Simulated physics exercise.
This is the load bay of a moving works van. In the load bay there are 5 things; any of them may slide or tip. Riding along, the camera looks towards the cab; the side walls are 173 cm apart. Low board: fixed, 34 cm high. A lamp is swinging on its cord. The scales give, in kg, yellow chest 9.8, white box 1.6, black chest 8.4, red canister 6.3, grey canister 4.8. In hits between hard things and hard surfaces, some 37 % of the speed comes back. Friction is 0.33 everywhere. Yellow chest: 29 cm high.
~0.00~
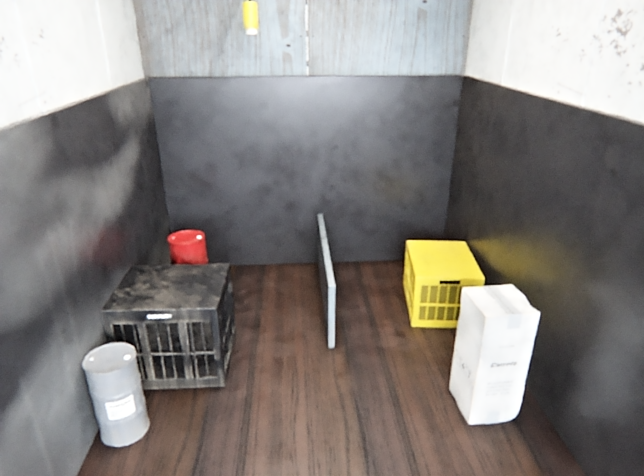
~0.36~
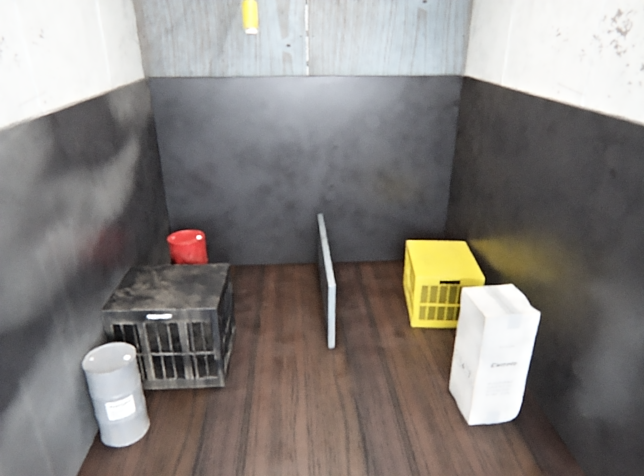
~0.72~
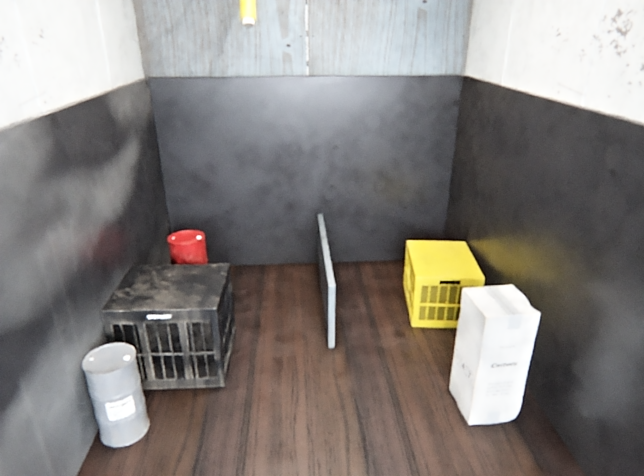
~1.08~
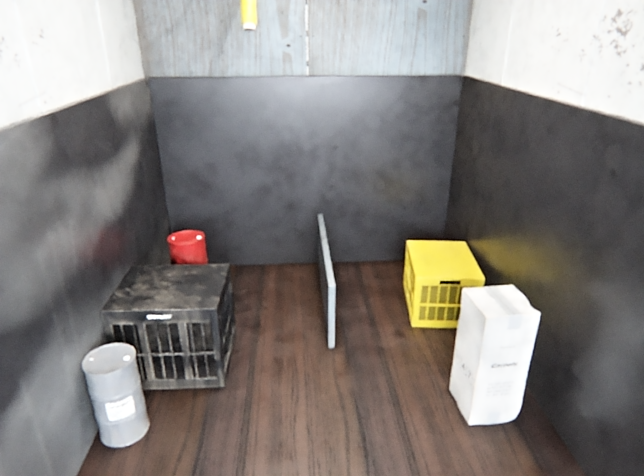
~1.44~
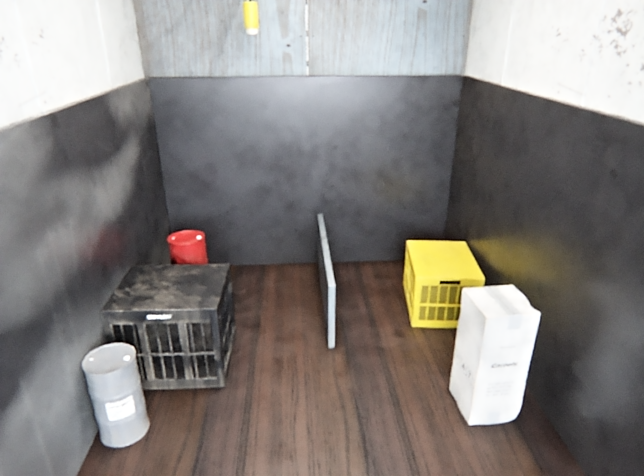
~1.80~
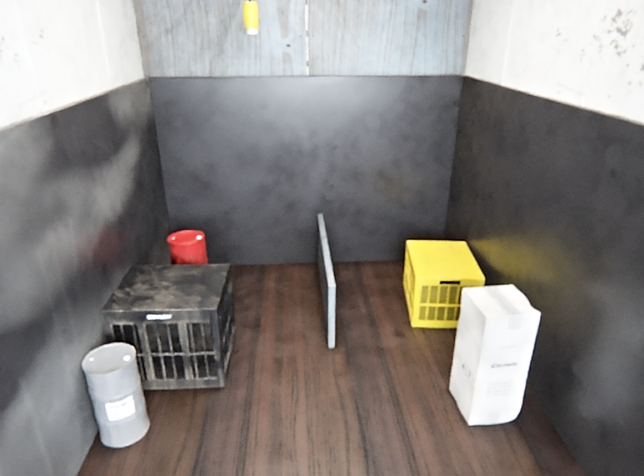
In the video, a yellow lamp sways slightly at the top of a load bay, while a black chest, red and grey canisters, a yellow chest and a white box stay still on either side of a low board.
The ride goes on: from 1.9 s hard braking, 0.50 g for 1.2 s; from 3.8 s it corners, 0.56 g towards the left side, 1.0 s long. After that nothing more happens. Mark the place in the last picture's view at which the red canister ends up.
(183, 243).
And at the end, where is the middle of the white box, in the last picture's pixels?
It comes to rest somewhere around (349, 268).
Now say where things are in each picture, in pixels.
In the first frame, smooth; yellow chest (440, 282).
In the second frame, force 0.31 g backwards; black chest (177, 323); grey canister (118, 394).
In the third frame, force 0.31 g backwards; yellow chest (440, 282); white box (490, 355).
In the fourth frame, force 0.15 g backwards; black chest (177, 324); grey canister (118, 395).
In the fifth frame, smooth; yellow chest (440, 282); white box (491, 355).
In the sixth frame, smooth; black chest (177, 324).
Around 2.60 s, force 0.50 g forwards; red canister shifted 20 cm near (198, 256); white box shifted 21 cm; grey canister shifted 20 cm.
Around 2.80 s, force 0.50 g forwards; red canister shifted 40 cm near (203, 242); white box shifted 41 cm; grey canister shifted 40 cm.
Around 4.30 s, force 0.56 g left; red canister shifted 41 cm near (185, 243); grey canister shifted 67 cm; black chest shifted 55 cm.
Finally (5.4 s), not toppled but over 15 cm from the start, yellow chest, white box, black chest, red canister and grey canister. Final places as that camera would see them, red canister near (183, 243).
